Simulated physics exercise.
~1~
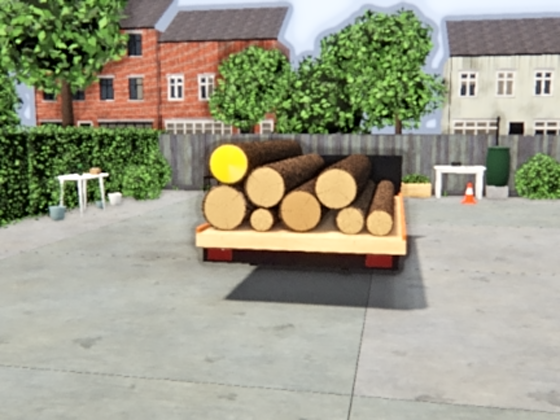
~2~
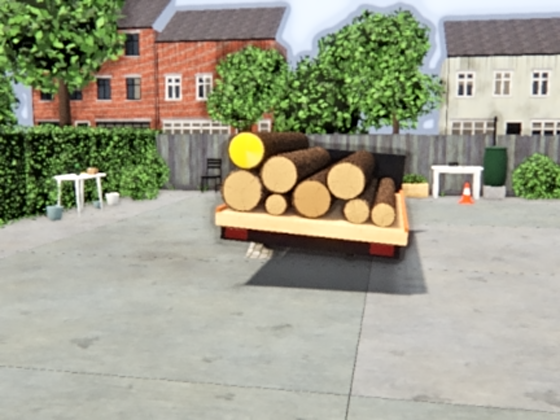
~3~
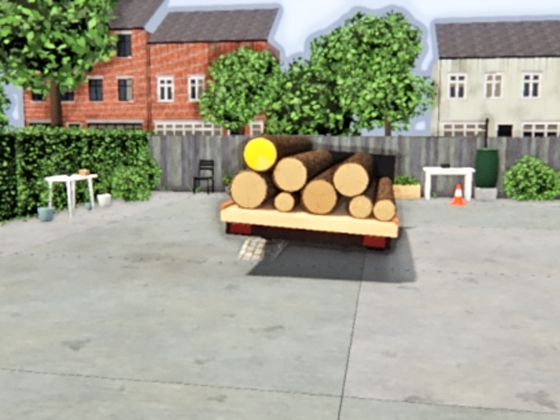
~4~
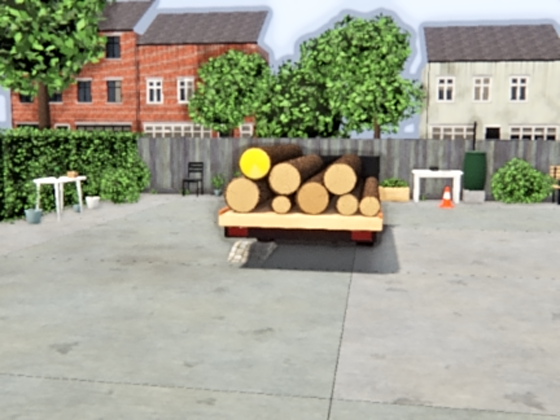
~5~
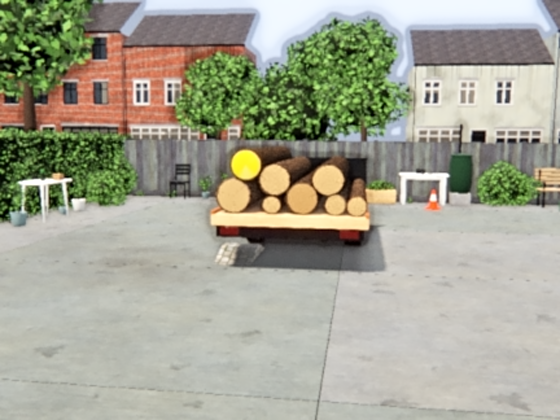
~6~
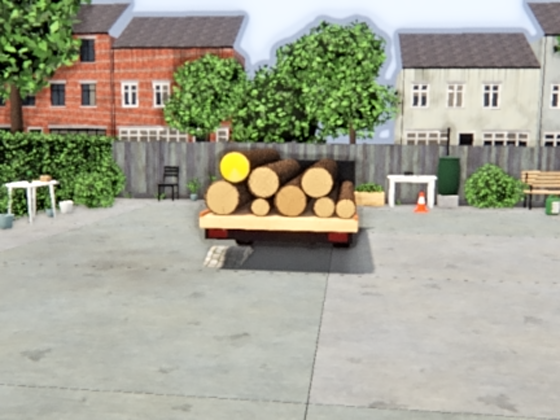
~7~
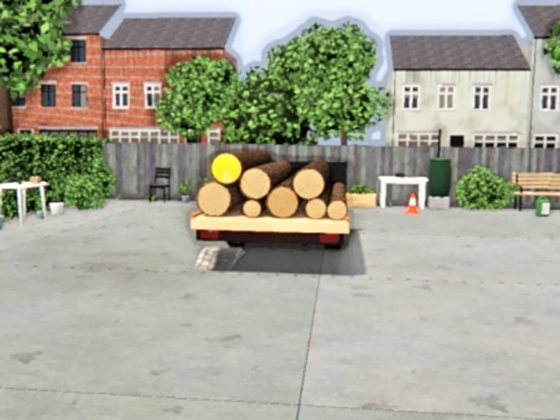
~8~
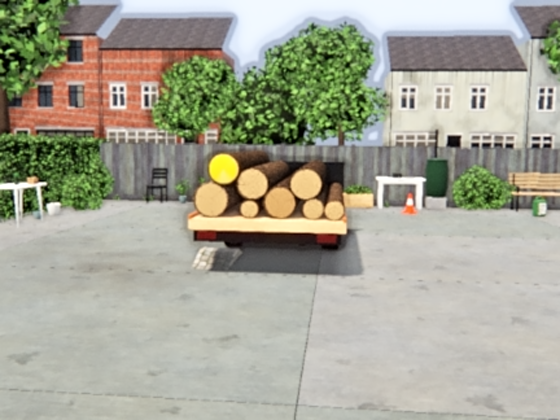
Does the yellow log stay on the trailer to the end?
Yes, it stays on. It is still resting on top of the other logs at the left of the pile when the trailer has come to a stop.
